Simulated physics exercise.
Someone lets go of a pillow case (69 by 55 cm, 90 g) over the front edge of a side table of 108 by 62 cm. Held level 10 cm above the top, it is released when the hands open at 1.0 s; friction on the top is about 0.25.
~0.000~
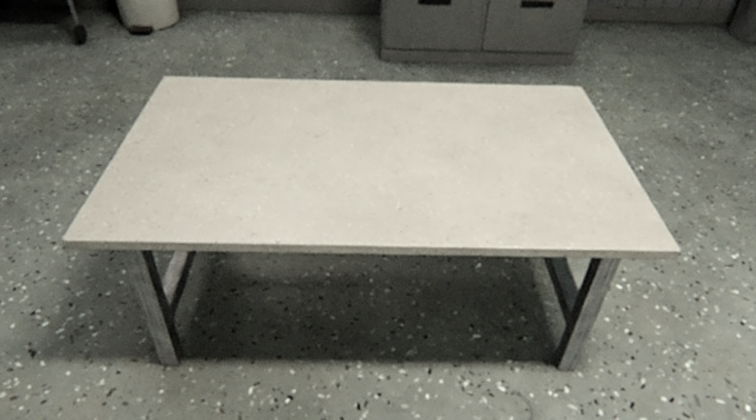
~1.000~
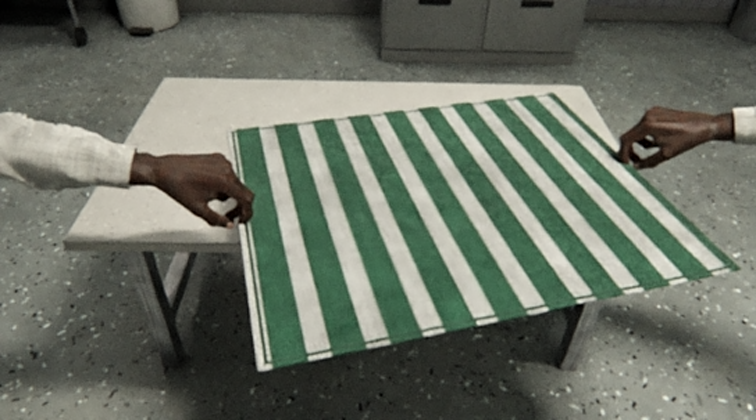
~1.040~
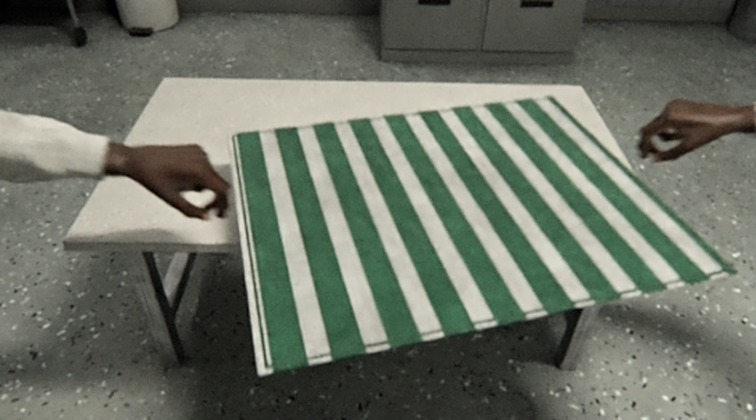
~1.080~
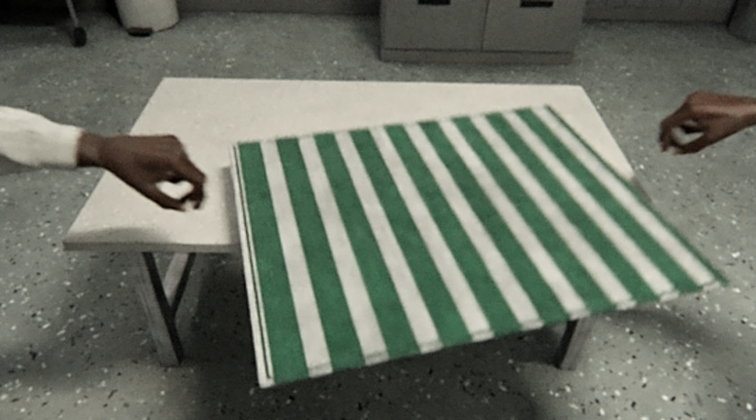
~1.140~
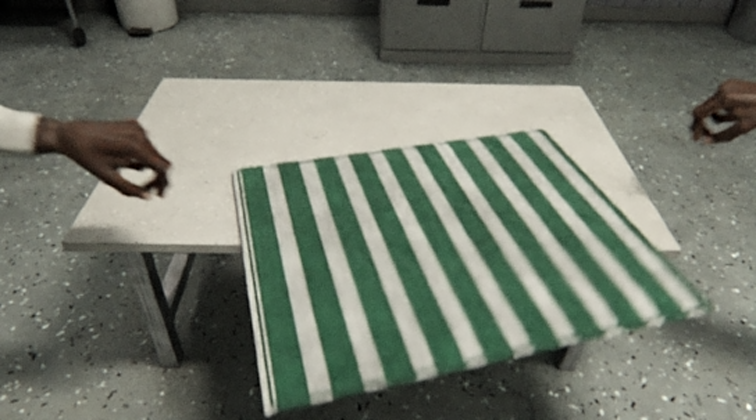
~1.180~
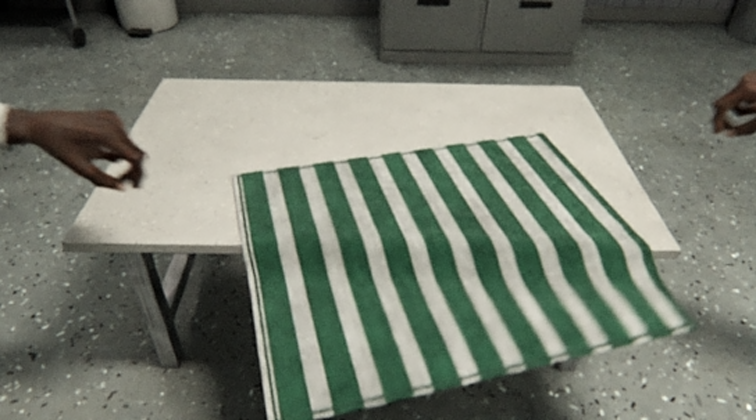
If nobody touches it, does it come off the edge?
Yes. Overboard.
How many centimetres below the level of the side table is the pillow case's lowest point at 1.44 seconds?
44 cm.
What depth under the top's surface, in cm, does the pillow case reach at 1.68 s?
It's hanging something like 44 cm below the top at that point.
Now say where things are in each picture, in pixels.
The bare side table, in the first picture.
Pillow case corners (259, 371) (227, 131) (553, 93) (741, 270), in the second picture.
Pillow case corners (259, 375) (227, 134), in the third picture.
Pillow case corners (261, 386) (229, 144), in the fourth picture.
Pillow case corners (266, 414) (233, 171), in the fifth picture.
Pillow case corners (232, 175) (543, 133), in the sixth picture.
By 1.4 s, 30 % of the pillow case is still over the top.
By 1.7 s, 0 % of the pillow case is still over the top.
By 1.9 s, 0 % of the pillow case is still over the top.
By 2.2 s, 0 % of the pillow case is still over the top.
By 4.4 s, 0 % of the pillow case is still over the top.
